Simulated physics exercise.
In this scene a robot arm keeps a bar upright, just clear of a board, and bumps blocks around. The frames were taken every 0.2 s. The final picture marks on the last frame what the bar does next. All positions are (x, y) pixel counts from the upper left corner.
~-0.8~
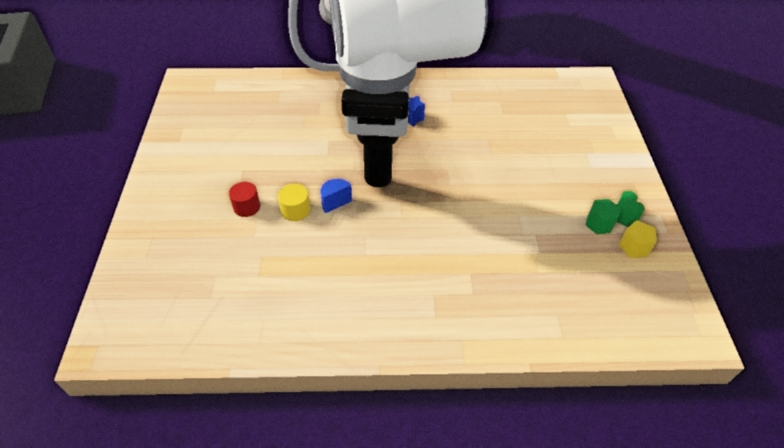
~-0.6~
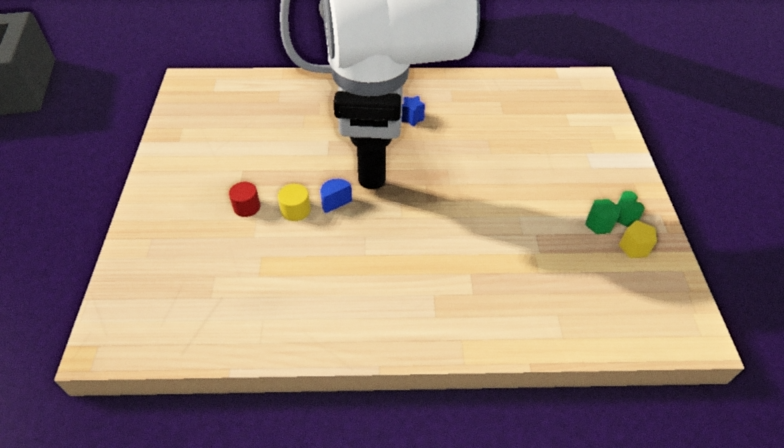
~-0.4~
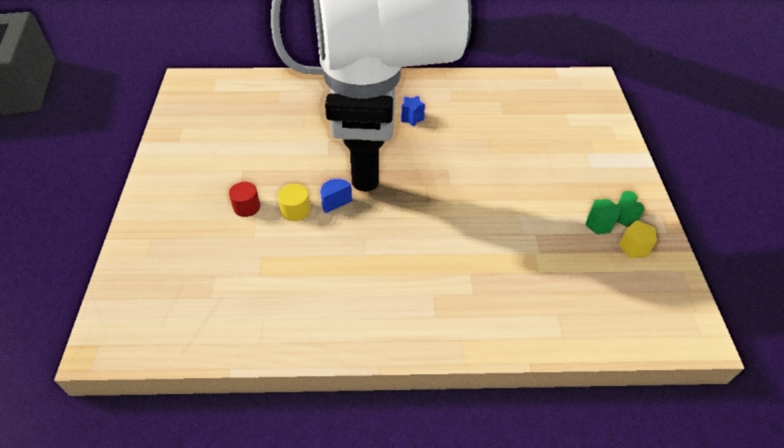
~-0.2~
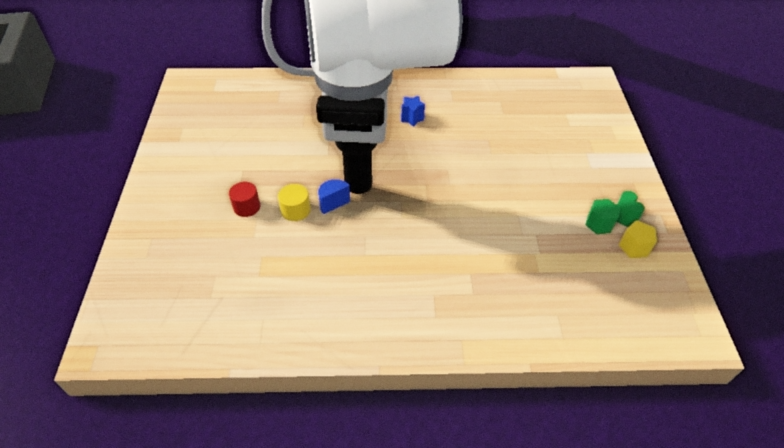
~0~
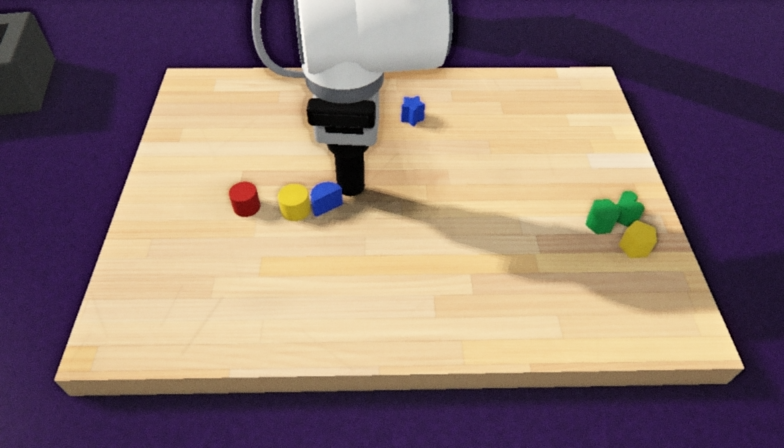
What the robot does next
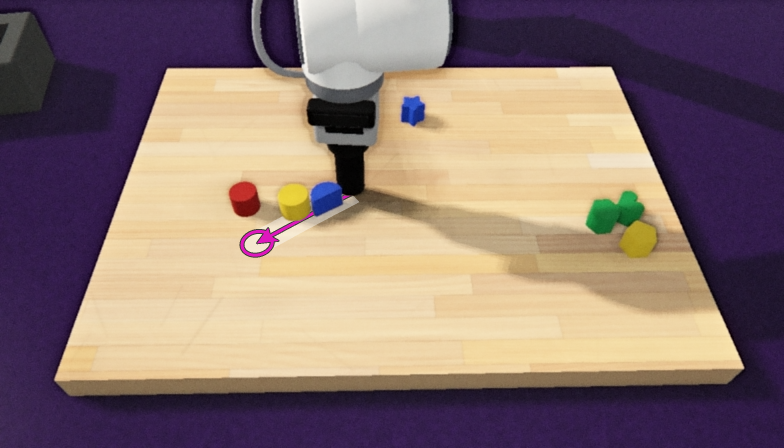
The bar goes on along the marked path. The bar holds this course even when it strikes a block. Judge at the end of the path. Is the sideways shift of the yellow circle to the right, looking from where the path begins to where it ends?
I expect so.
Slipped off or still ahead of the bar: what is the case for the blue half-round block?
Held in front.
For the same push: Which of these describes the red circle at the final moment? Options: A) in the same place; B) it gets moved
B - it gets moved.
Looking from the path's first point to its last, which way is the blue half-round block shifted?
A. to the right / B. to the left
B - to the left.
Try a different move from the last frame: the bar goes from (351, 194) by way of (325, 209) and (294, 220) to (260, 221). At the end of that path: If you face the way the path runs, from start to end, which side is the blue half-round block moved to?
Seen from start to end, it moves left.
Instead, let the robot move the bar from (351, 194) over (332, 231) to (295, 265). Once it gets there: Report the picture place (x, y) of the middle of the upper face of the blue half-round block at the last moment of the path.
When the path ends, it will be at (296, 217).
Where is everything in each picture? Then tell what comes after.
Bar tip (378, 178); block tops, red circle (243, 191); yellow circle (293, 194); blue half-round block (334, 186), in the first frame.
Bar (372, 180); blocks unchanged, in the second frame.
Bar (365, 182); blocks unchanged, in the third frame.
Bar (358, 184); blue half-round block (332, 187), in the fourth frame.
Bar (351, 186); red circle (243, 191); yellow circle (293, 194); blue half-round block (324, 189), in the fifth frame.
Path on the board, from (351, 194) directly to (257, 243).
What follows on the original path. One third of the way, bar (320, 202); yellow circle (272, 199); blue half-round block (294, 209), turned 15° anticlockwise.
Two thirds of the way, bar (288, 219); red circle (237, 189); yellow circle (259, 201); blue half-round block (263, 229), turned 20° anticlockwise.
At the end, bar (255, 236); red circle (232, 185); yellow circle (246, 205); blue half-round block (231, 250), turned 30° anticlockwise.
